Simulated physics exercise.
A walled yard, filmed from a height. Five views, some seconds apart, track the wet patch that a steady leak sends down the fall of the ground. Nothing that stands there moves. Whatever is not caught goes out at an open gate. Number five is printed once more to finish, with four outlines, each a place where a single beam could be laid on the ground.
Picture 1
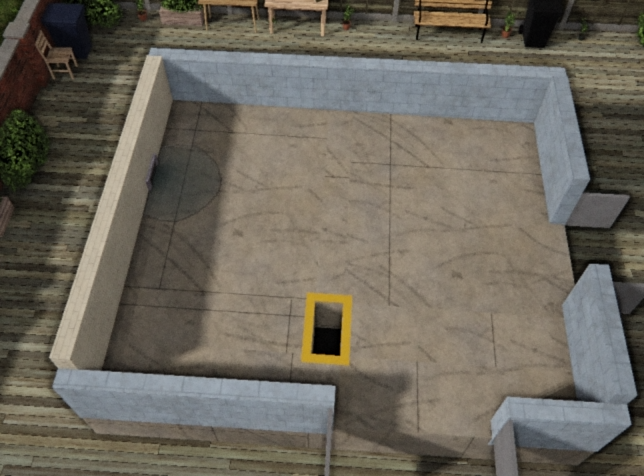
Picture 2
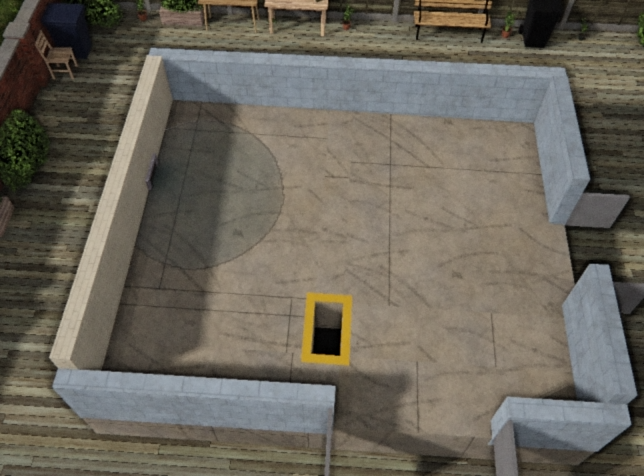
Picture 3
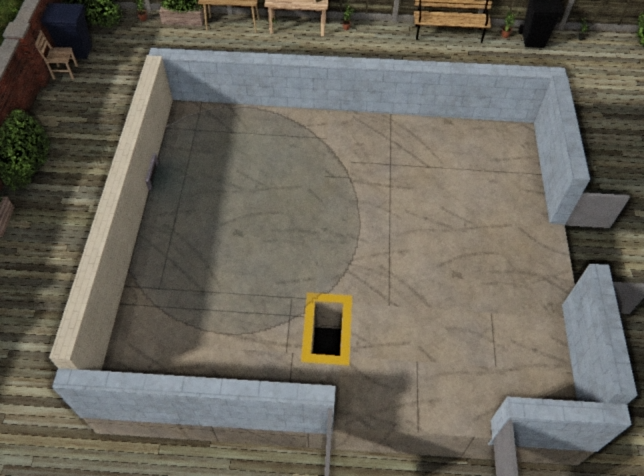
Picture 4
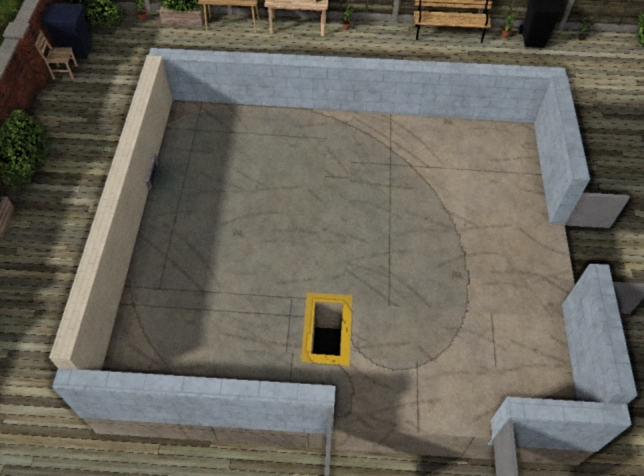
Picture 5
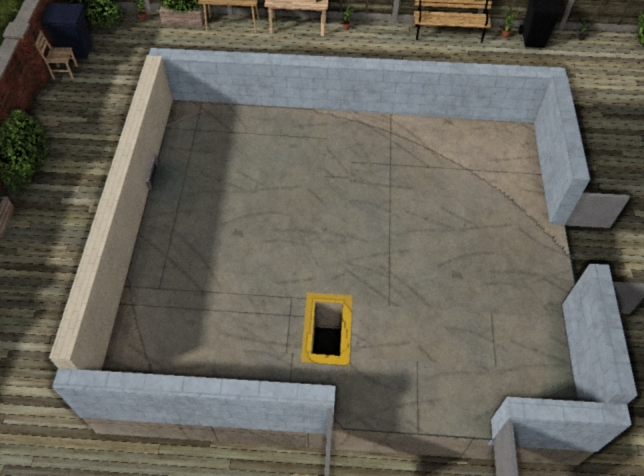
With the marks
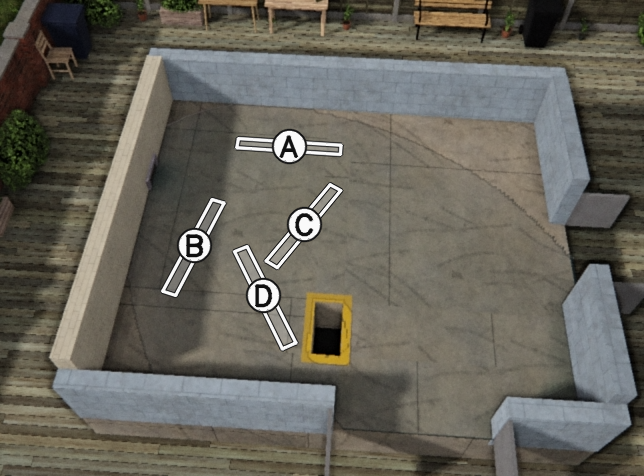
A dark wet patch spreads over the floor of a walled yard seen from above, starting small beside the left wall. It widens rightward in a rounded shape, reaches the yellow-edged pit and surrounds it, then covers most of the floor, leaving a paler dry area toward the upper right.
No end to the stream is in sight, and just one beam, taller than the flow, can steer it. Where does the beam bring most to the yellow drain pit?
A beats the others.
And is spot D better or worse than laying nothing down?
Spot D is worse.
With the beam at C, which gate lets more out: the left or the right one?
The left one.
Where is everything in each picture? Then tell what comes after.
The first picture shows outfall at (151, 173); yellow drain pit at (327, 328); open gate at (412, 414); open gate at (555, 263); front seen at (207, 196), 4 % of the ground wet; yellow drain pit still dry.
The second picture shows front seen at (260, 232), 15 % of the ground wet; yellow drain pit still dry.
The third picture shows front seen at (348, 252), 33 % of the ground wet; yellow drain pit still dry.
The fourth picture shows front seen at (453, 322), 57 % of the ground wet; yellow drain pit taking water.
The fifth picture shows front seen at (569, 375), 80 % of the ground wet; yellow drain pit taking water.
On the marked copy, A from (237, 143) to (340, 149); B from (169, 293) to (218, 201); C from (271, 264) to (335, 187); D from (240, 249) to (289, 345).
For spot A, about 21 % of the stream goes into the yellow drain pit, about 79 % out by the gates.
For spot B, about 12 % of the stream goes into the yellow drain pit, about 88 % out by the gates.
For spot C, about 14 % of the stream goes into the yellow drain pit, about 86 % out by the gates.
For spot D, about 14 % of the stream goes into the yellow drain pit, about 86 % out by the gates.
